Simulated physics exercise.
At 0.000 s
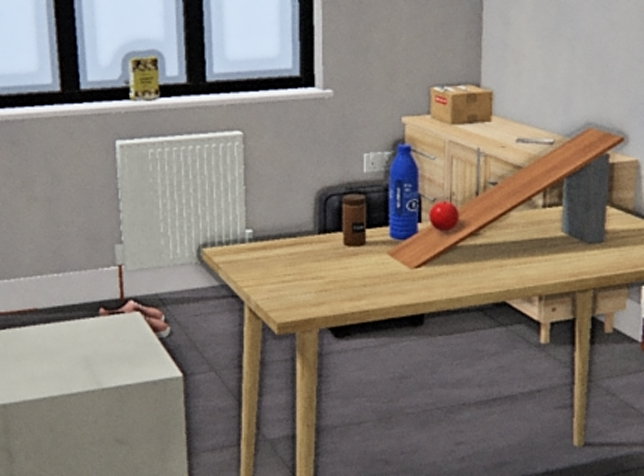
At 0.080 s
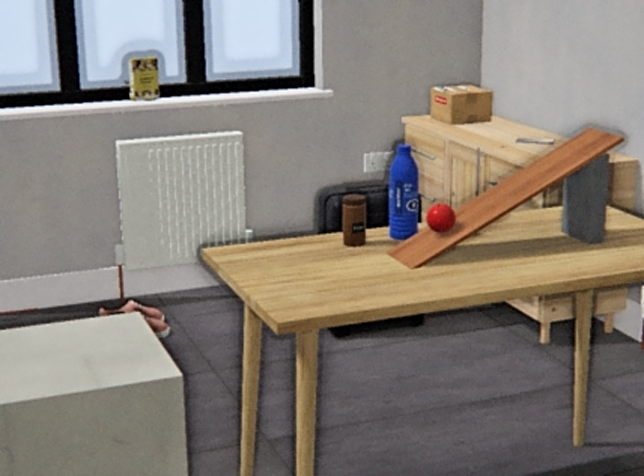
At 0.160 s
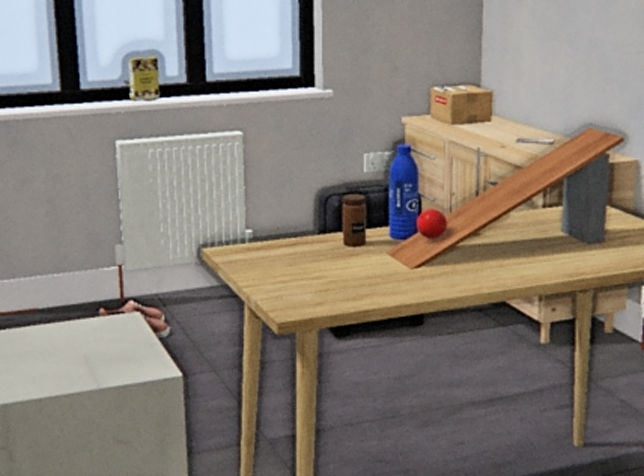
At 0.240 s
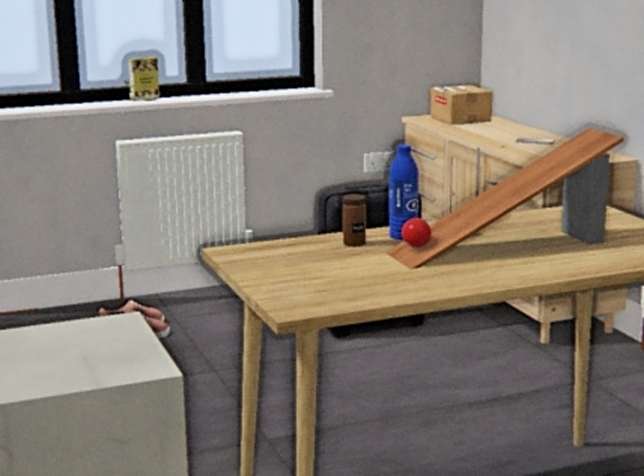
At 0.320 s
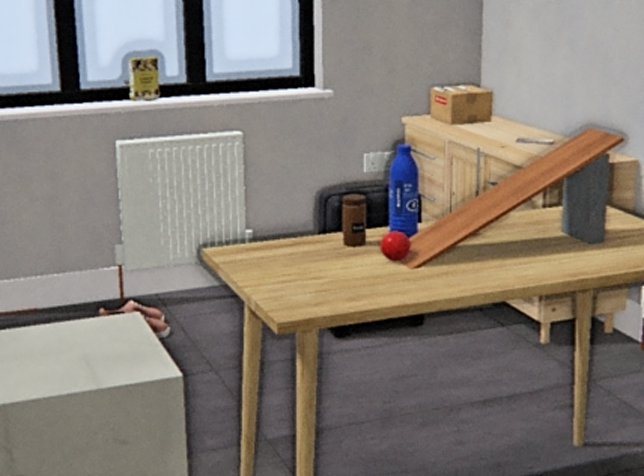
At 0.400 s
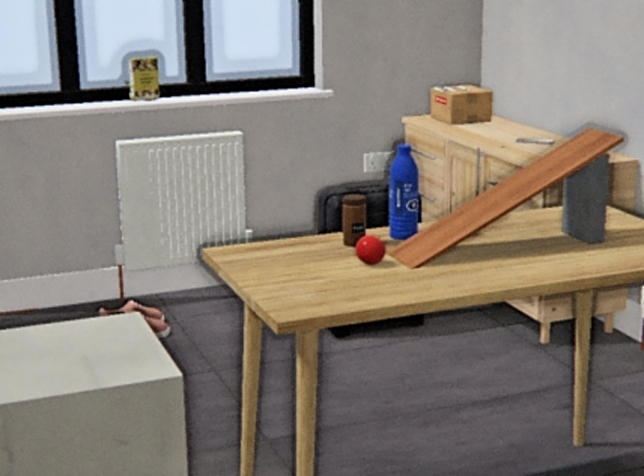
A wooden table holds a ramp as a red apple rolls down it leftward onto the tabletop.
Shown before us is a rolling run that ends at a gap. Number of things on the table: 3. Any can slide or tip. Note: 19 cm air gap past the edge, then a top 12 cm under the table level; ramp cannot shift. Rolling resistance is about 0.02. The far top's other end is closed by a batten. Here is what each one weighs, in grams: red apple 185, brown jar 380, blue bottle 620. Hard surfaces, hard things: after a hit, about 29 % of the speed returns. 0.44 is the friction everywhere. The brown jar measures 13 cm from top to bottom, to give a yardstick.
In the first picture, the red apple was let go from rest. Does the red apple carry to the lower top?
Most likely it fails the leap.
After 0.80 s, 2 cm to the edge; red apple near (245, 265).
After 1.10 s, down in the gap; red apple near (189, 400).
In the end (1.5 s), down in the gap; the bystanders under 8 cm from the start.
